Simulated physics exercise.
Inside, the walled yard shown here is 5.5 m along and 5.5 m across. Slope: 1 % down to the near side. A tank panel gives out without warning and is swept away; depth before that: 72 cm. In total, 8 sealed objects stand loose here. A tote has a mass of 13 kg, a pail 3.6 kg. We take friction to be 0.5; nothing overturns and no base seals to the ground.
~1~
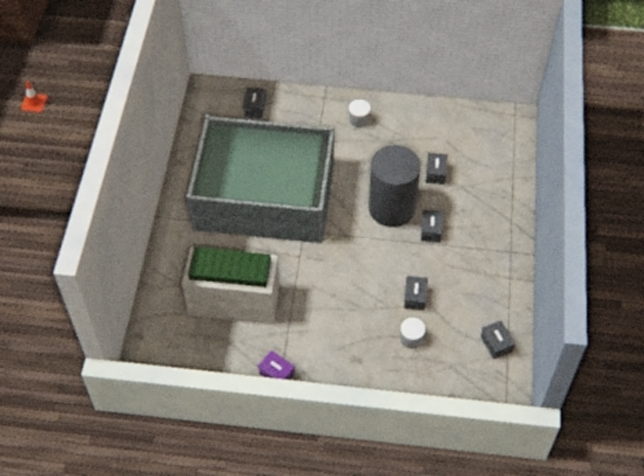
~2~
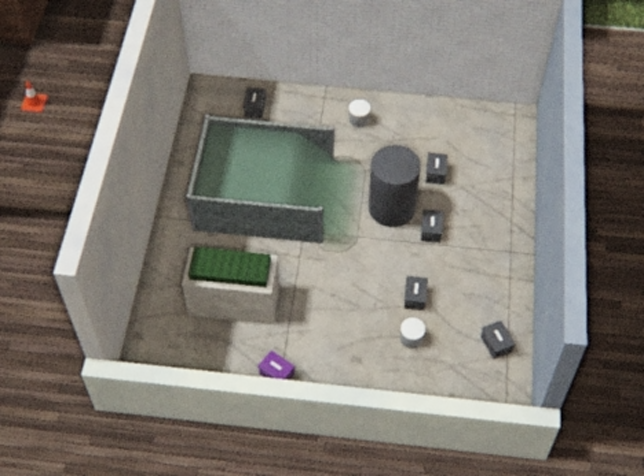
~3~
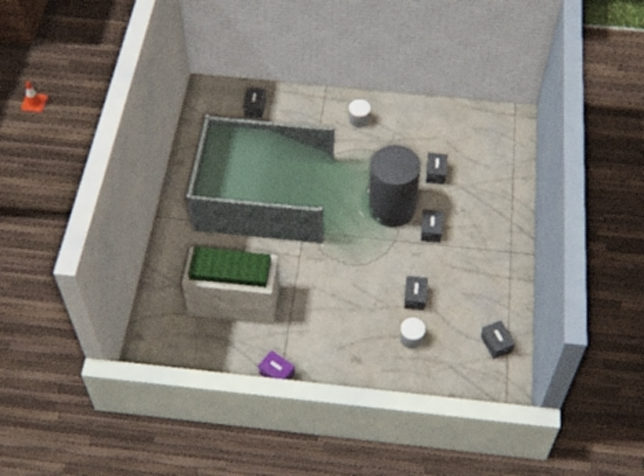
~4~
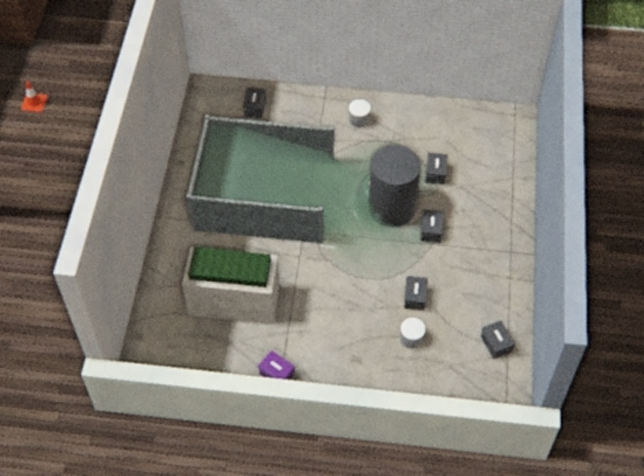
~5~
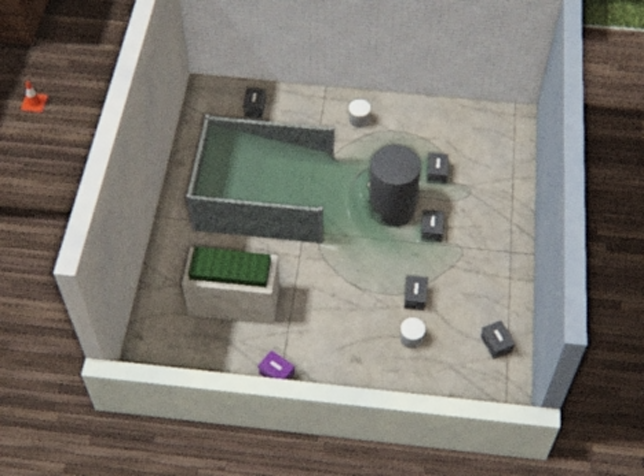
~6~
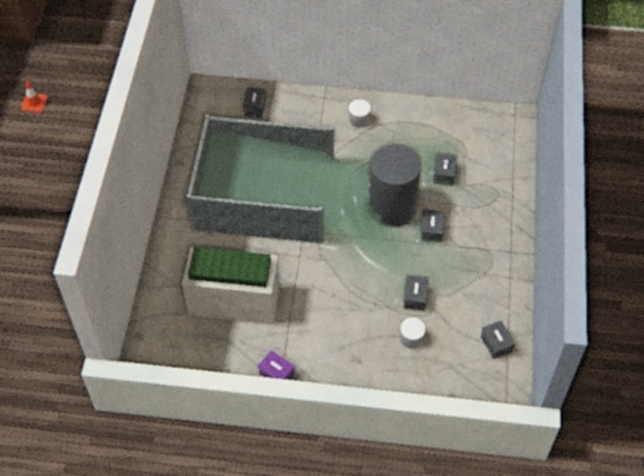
Green-tinted water pouring from a tank's open right side, spreading around a dark cylinder and small boxes, nudging one box slightly.
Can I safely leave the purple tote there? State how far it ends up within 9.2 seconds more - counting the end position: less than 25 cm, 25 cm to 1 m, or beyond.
Movement: Big.
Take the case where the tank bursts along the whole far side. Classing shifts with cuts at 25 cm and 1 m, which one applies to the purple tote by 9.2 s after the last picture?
I'd say the purple tote is shoved partway.
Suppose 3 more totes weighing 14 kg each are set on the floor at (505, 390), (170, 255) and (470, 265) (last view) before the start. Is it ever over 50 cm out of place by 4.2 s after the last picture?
The first one ends up beyond that, the second inside that, the third beyond that.
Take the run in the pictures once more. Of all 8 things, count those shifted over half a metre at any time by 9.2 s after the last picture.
All told, that gives 7.
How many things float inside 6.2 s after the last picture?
The number is 4.
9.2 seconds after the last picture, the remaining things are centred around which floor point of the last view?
(306, 279).
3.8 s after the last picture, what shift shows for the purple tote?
By that time, close to 5 cm.
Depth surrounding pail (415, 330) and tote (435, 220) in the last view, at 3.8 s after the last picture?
Close to 9 and 9 centimetres.
Then, 1.2 s after the last picture the purple tote is near (276, 366), 0.0 m from its start, aground; 2 afloat.
Then, 3.8 s after the last picture the purple tote is near (274, 365), 0.0 m from its start, aground; 3 afloat.
Then, 6.2 s after the last picture the purple tote is near (179, 365), 1.3 m from its start, aground; 4 afloat.
Then, 9.2 s after the last picture the purple tote is near (179, 322), 1.5 m from its start, aground; 1 afloat.
